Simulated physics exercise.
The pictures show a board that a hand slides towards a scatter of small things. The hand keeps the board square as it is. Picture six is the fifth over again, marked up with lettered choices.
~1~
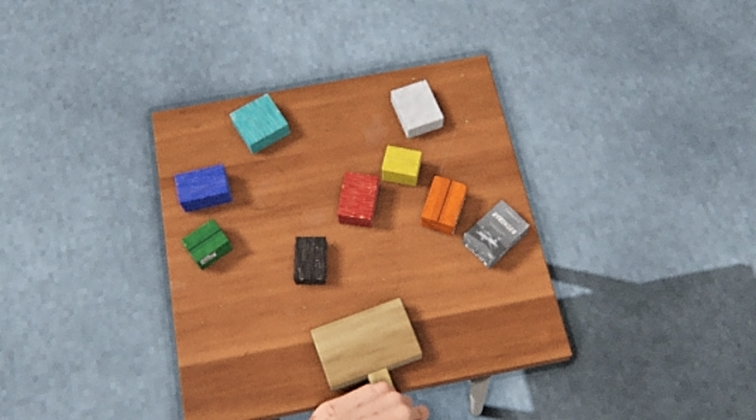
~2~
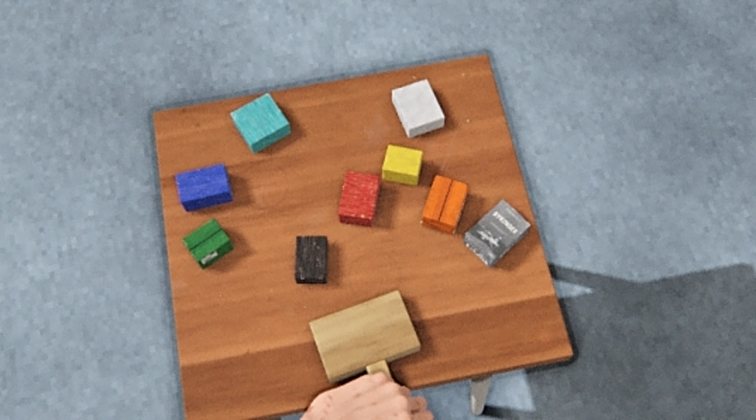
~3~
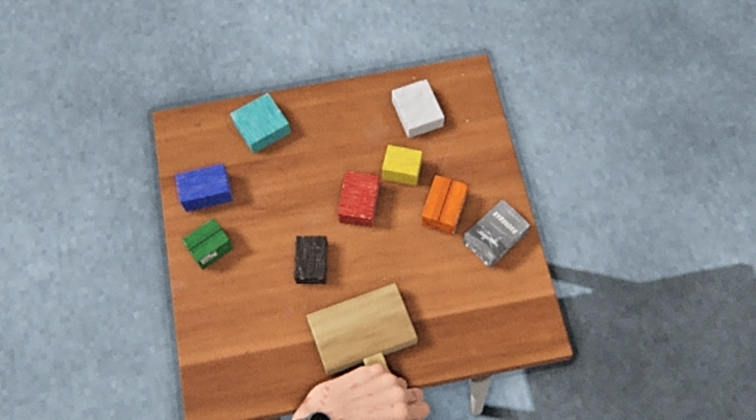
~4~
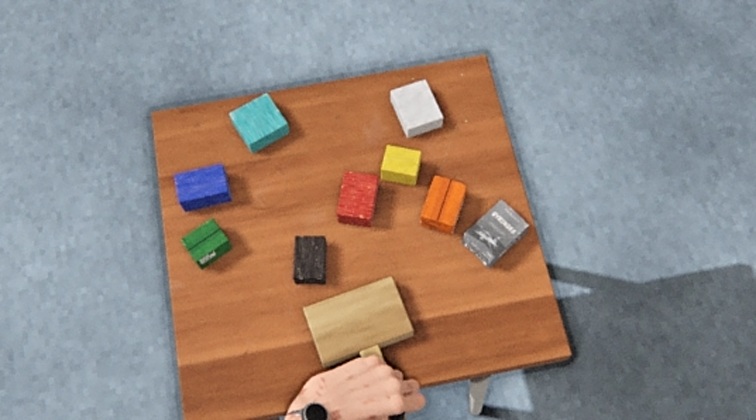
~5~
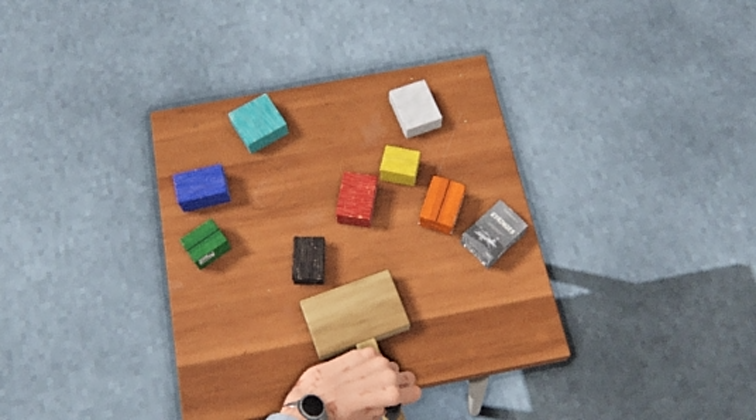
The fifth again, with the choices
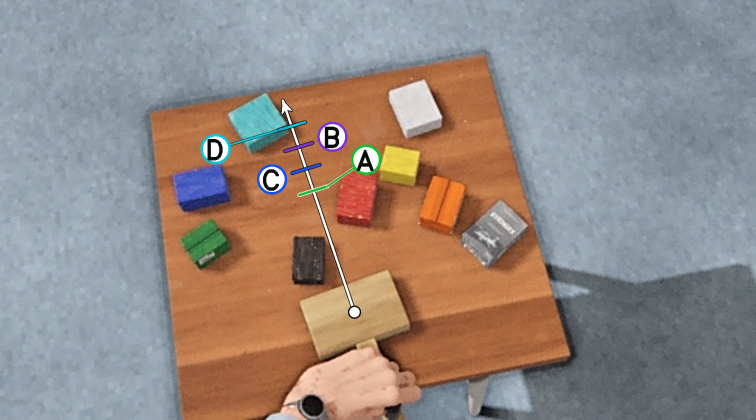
A hand slowly slides a wooden board up a table toward scattered colorful blocks.
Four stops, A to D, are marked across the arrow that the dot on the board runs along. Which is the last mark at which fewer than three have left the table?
No third one falls up to D.
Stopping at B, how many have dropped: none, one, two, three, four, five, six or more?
In all, one.
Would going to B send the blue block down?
No.
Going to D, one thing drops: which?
It is the turquoise block.
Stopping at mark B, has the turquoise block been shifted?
By then, yes.
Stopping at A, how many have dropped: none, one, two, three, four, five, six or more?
The count is none.
On the copy, A at (314, 191); B at (298, 147); C at (306, 169); D at (291, 126); the arrow from (355, 312) to (283, 100); the white dot at (355, 312).
On D. First, board (331, 244); red block (348, 182); black block (288, 210).
Then, board (309, 178); turquoise block (255, 110); red block (323, 124).
Finally, board (293, 132); turquoise block over the edge; red block (307, 79); one fallen.
By contrast, A is within the limit but short; B is within the limit but short; C is within the limit but short.
